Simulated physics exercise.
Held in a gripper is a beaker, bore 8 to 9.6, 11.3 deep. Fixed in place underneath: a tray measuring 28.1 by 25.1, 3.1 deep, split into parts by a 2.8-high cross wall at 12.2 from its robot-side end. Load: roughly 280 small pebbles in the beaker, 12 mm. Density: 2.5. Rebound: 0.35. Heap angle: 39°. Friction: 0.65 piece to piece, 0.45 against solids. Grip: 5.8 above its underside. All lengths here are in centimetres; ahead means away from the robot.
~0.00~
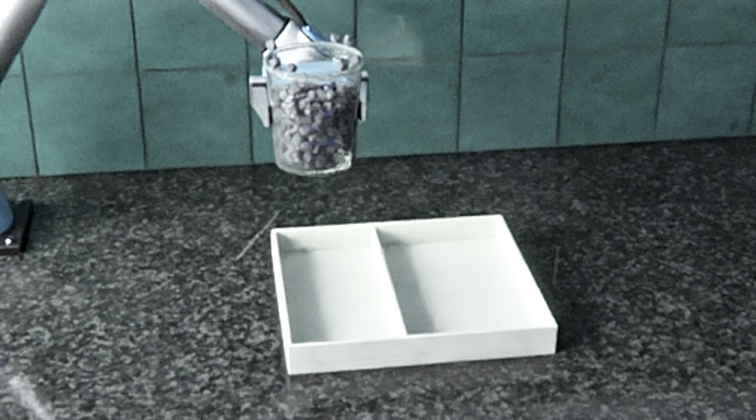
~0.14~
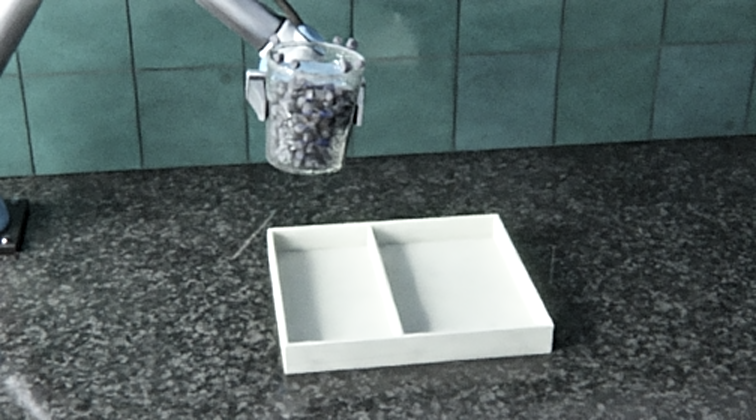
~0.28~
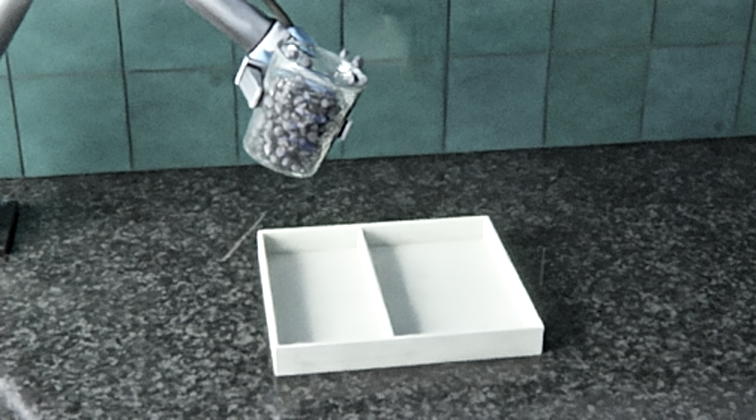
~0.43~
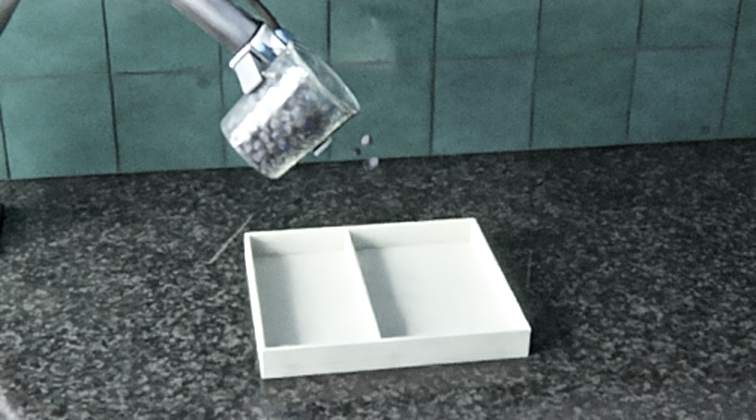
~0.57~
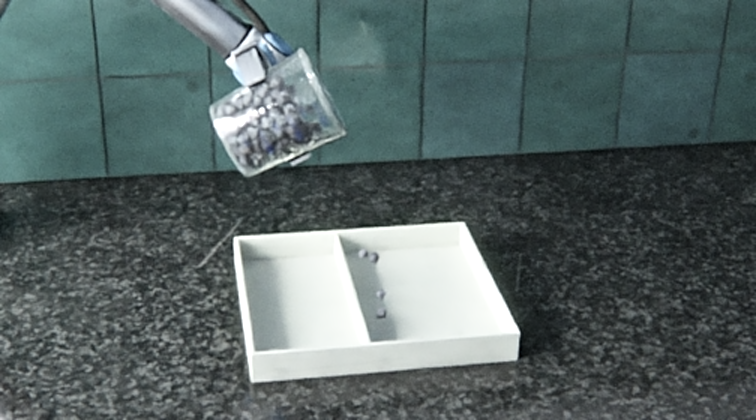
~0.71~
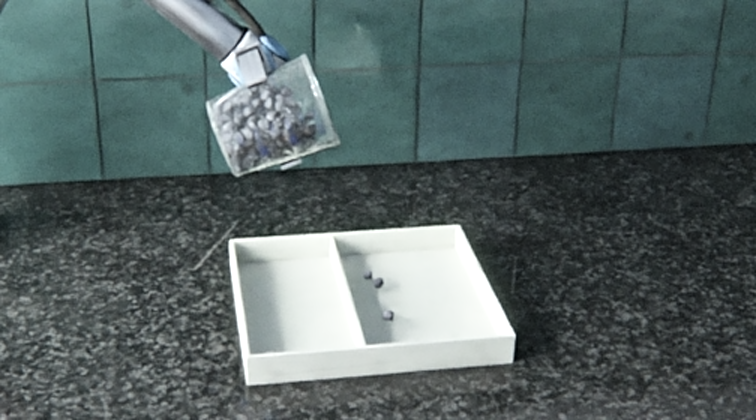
At first, a gripper holds a clear beaker of small grey pebbles upright above a white, two-part tray on a dark speckled counter. The gripper tilts the beaker over to the right, and a few pebbles drop into the tray's right-hand part, while most stay inside the steeply leaning beaker.
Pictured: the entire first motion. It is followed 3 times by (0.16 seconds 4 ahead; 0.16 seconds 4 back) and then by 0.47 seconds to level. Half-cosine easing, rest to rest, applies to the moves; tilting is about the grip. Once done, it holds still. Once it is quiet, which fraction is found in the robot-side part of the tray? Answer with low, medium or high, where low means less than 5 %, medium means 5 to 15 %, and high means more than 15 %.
Low.
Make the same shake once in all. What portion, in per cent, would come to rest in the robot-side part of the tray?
Then roughly 0 percent.
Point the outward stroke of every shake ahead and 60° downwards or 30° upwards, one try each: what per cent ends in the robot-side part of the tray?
Result: Approx. 0 % and 5 %, one try each.
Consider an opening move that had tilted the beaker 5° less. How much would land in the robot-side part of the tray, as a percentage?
Then about 0 per cent.
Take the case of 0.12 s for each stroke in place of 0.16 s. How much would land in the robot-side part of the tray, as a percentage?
Around 5 percent.
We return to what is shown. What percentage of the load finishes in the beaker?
About 85 %.
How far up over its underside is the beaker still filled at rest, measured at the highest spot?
Roughly 11.0 cm.
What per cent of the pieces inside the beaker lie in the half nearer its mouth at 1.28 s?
Near 45 %.
By 1.28 s, tilted 70° forward, highest piece 26 above the table; 251 in the beaker, 23 in the far-side part, 2 in the robot-side part, 1 in flight or on a rim.
By 1.85 s, tilted 47° forward, highest piece 27 above the table; 240 in the beaker, 29 in the far-side part, 7 in the robot-side part, 1 in flight or on a rim.
By 2.34 s, level, highest piece 29 above the table; 240 in the beaker, 30 in the far-side part, 7 in the robot-side part.
By 3.39 s, level, highest piece 29 above the table; 240 in the beaker, 30 in the far-side part, 7 in the robot-side part.
Final count, 240 in the beaker, 30 in the far-side part, 7 in the robot-side part. That is 3 % in the robot-side part of the tray.
